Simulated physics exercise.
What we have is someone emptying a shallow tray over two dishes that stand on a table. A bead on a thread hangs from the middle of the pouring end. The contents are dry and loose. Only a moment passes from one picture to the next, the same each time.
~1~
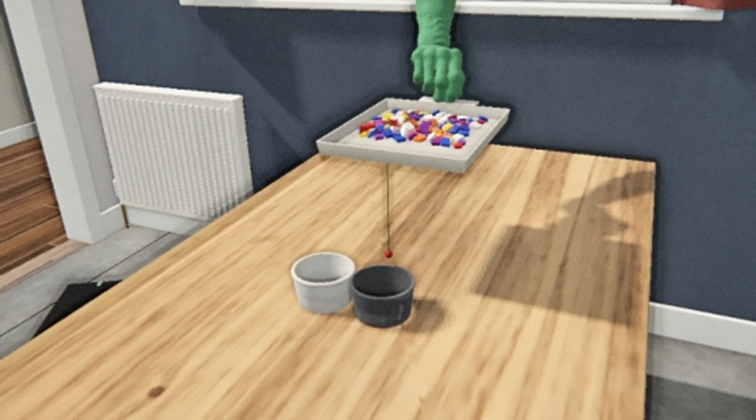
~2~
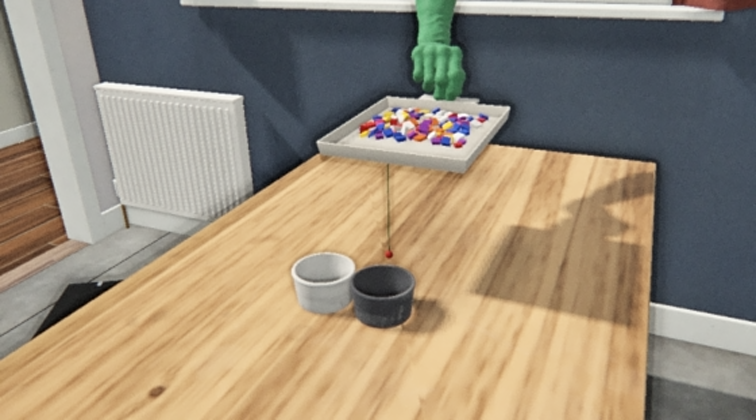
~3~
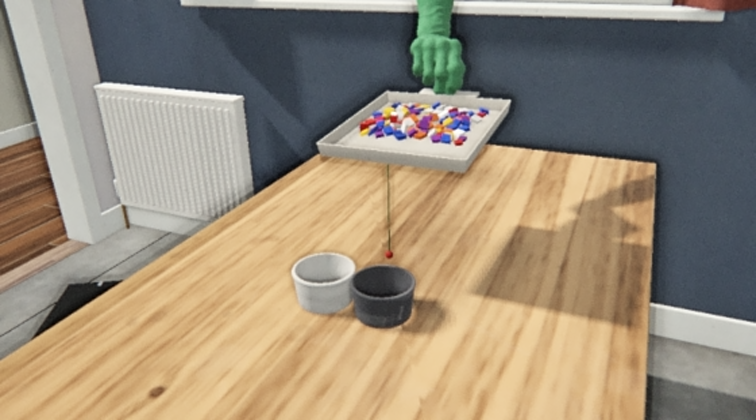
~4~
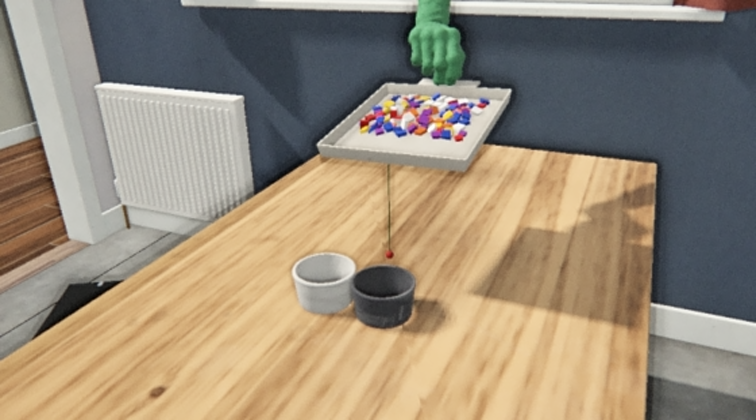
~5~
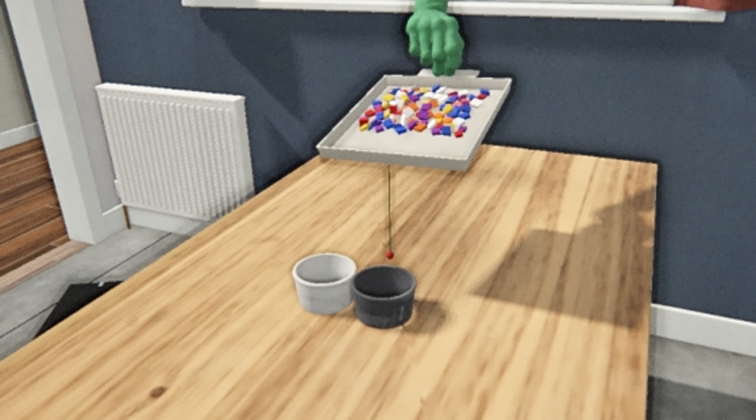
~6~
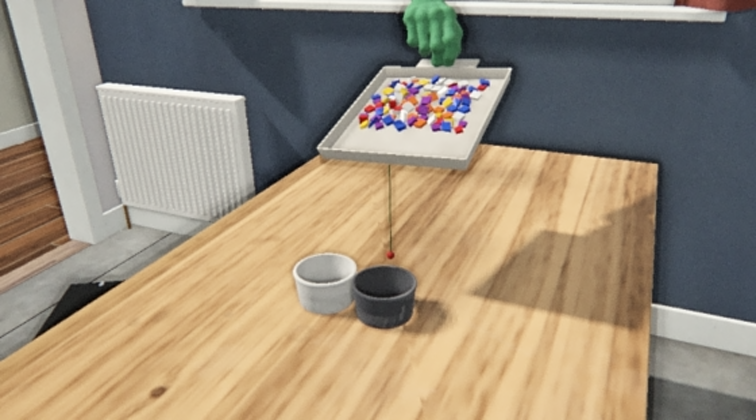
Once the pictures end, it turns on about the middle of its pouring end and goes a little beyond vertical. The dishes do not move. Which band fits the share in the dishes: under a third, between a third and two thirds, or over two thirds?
Together they catch more than two thirds.
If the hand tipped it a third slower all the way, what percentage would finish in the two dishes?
It comes to 80 per cent or so.
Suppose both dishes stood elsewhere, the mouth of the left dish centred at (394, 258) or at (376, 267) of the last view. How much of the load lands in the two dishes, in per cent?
About 0 and 20 per cent.
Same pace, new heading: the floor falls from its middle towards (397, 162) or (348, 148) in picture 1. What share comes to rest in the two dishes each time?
Roughly 50 per cent, and 10 per cent.
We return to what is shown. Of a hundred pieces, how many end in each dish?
Left dish near 50 in a hundred; right dish near 30.
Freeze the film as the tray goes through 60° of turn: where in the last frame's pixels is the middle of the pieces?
At about (365, 145).
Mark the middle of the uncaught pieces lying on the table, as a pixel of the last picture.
Roughly at (314, 365).
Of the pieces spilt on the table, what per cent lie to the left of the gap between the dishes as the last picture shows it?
Close to 60 per cent.
Shortly afterwards, tray tipped steeply; the bulk on the tray; a little in the air.
Next, tray tipped right over; near two thirds on the tray; a little in the right dish; a little in the left dish; a little outside both; a little in the air.
Some moments later, tray tipped past a quarter turn; near a quarter in the right dish; near half in the left dish; near a quarter outside both.
In the end, tray tipped past a quarter turn; near a quarter in the right dish; near half in the left dish; near a quarter outside both.
